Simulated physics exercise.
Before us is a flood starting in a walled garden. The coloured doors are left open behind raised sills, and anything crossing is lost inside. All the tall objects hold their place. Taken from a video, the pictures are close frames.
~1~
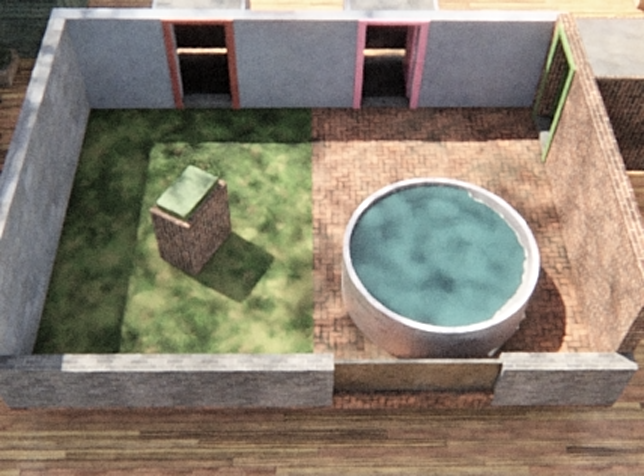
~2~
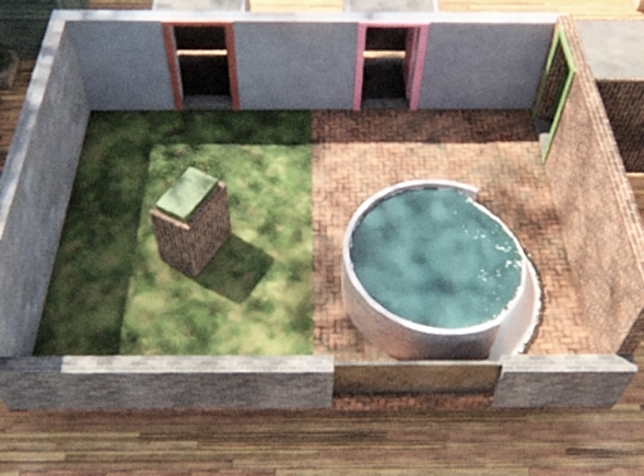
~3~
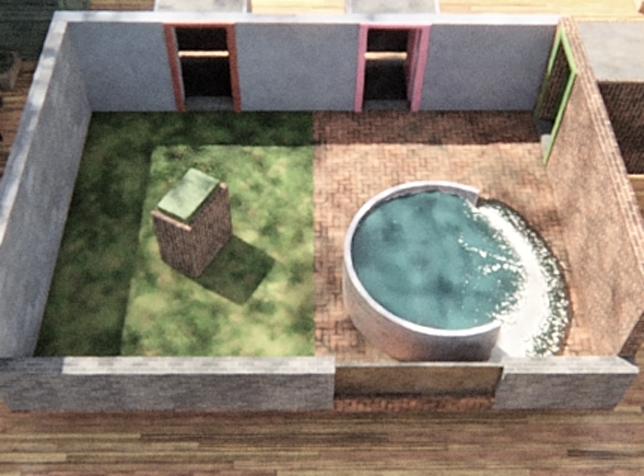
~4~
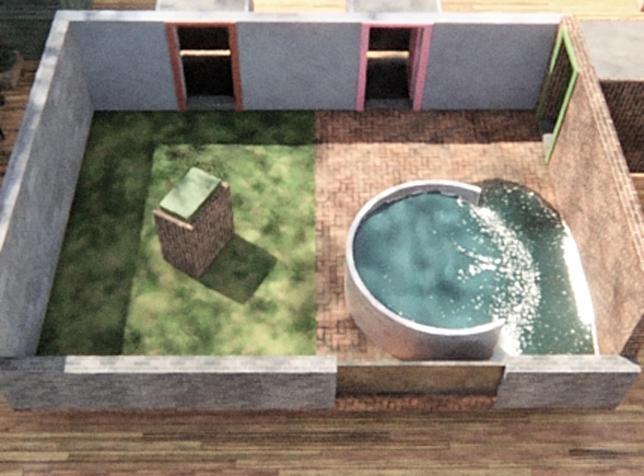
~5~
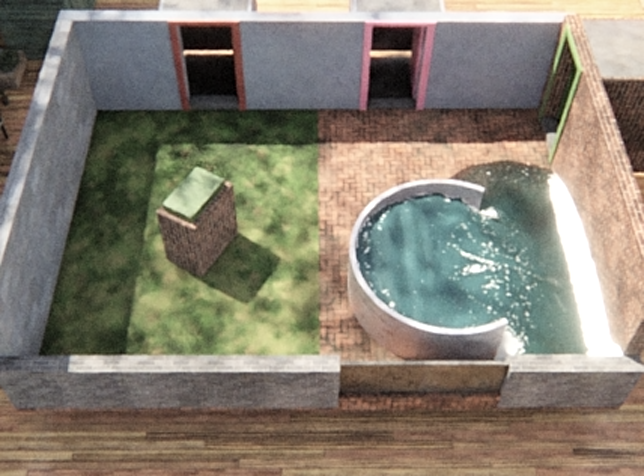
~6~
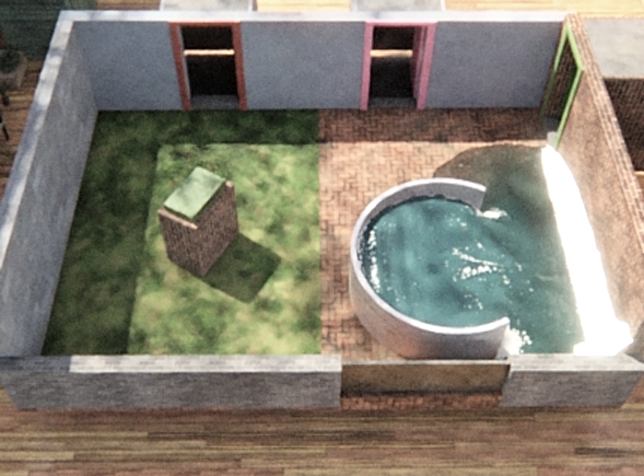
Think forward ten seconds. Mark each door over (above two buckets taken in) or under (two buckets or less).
Green door: Over. Pink door: Over. Red door: Under.
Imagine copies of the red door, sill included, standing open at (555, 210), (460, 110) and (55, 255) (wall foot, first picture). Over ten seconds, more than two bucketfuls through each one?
In sequence: Exceeds it, exceeds it, falls short.
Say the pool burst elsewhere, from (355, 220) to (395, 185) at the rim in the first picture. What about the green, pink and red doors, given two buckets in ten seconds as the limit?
So the green one ends up below, the pink one ends up above and the red one ends up above.
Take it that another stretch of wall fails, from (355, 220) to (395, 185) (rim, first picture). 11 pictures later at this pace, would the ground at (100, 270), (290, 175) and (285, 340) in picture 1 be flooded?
First unwetted, second soaked, third unwetted.
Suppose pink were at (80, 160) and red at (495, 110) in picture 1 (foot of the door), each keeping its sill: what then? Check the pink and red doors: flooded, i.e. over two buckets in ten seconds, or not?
Result: Pink goes beyond the limit, and red goes beyond the limit.
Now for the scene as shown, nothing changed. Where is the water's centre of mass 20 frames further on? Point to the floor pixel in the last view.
My pick is pixel (443, 238).
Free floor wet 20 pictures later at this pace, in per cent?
Roughly 55 %.
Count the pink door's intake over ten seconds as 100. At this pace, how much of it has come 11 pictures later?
Share at that point: Close to 0 in a hundred.
A moment on, water covers 20 % of the floor; the green door wet at the sill, nothing in, the pink door not reached, the red door not reached.
Next, water covers 30 % of the floor; the green door under two buckets in, the pink door wet at the sill, nothing in, the red door not reached.
Then, water covers 55 % of the floor; the green door over two buckets in, the pink door over two buckets in, the red door wet at the sill, nothing in.
Later, water covers 95 % of the floor; the green door far over two buckets in, the pink door far over two buckets in, the red door wet at the sill, nothing in.
In the end, water covers 95 % of the floor; the green door far over two buckets in, the pink door far over two buckets in, the red door wet at the sill, nothing in.
